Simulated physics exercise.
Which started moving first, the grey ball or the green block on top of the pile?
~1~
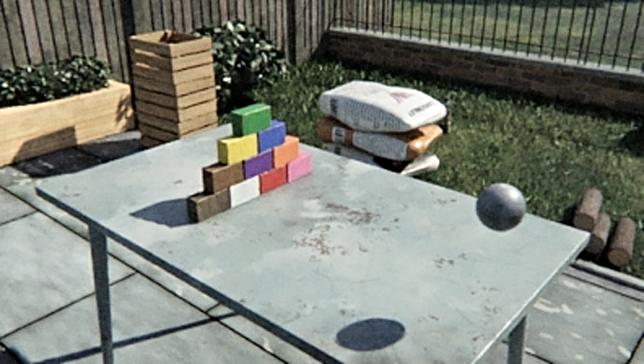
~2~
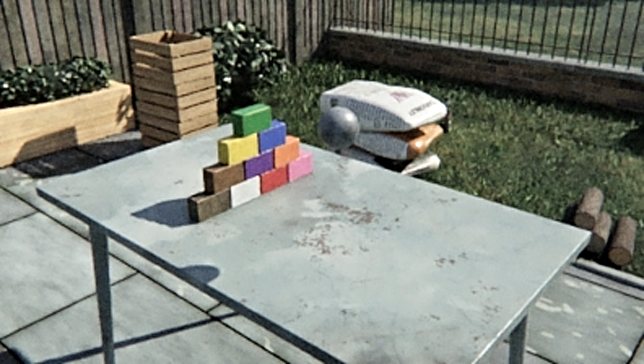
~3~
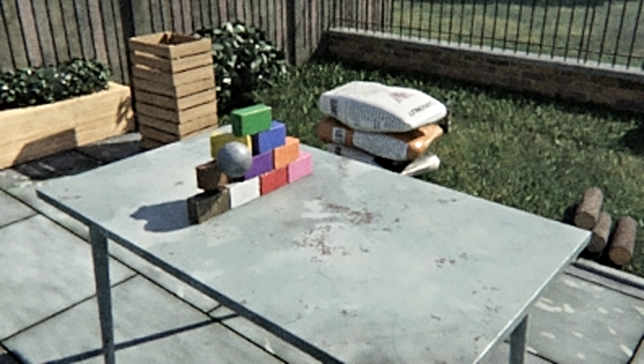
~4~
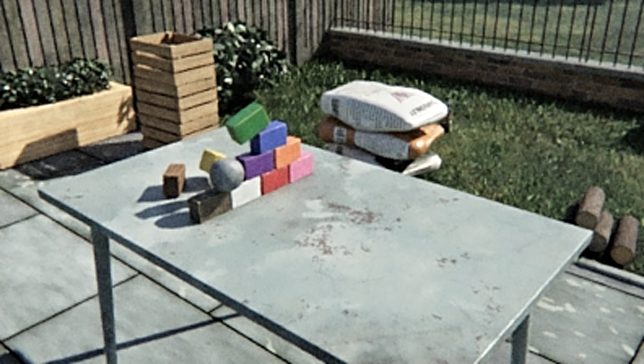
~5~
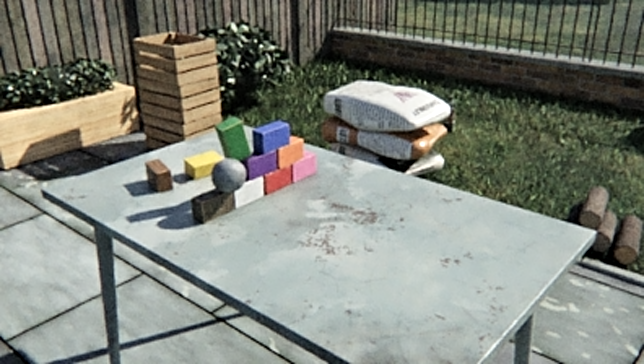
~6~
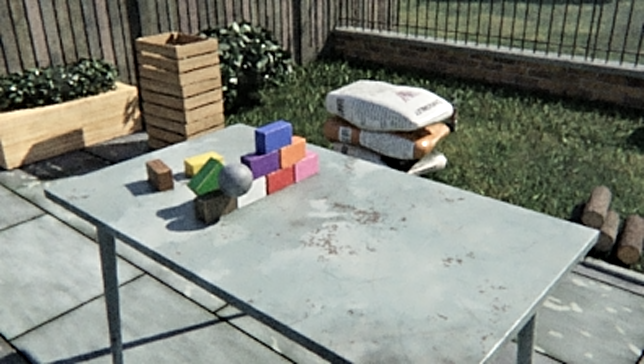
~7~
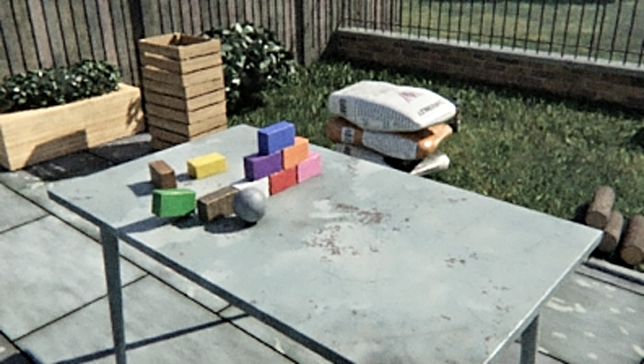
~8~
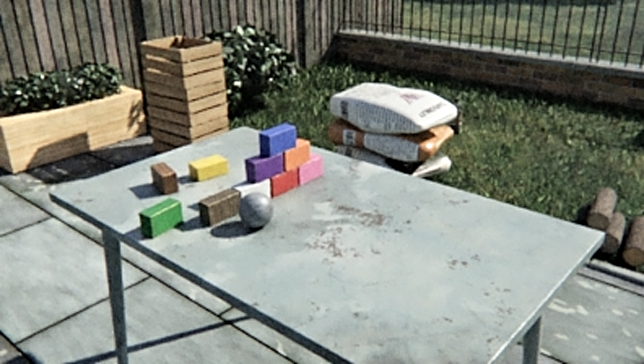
The grey ball moved first, flying toward the pile while the green block still sat on top. The green block only started to tip after the ball had reached the pile.
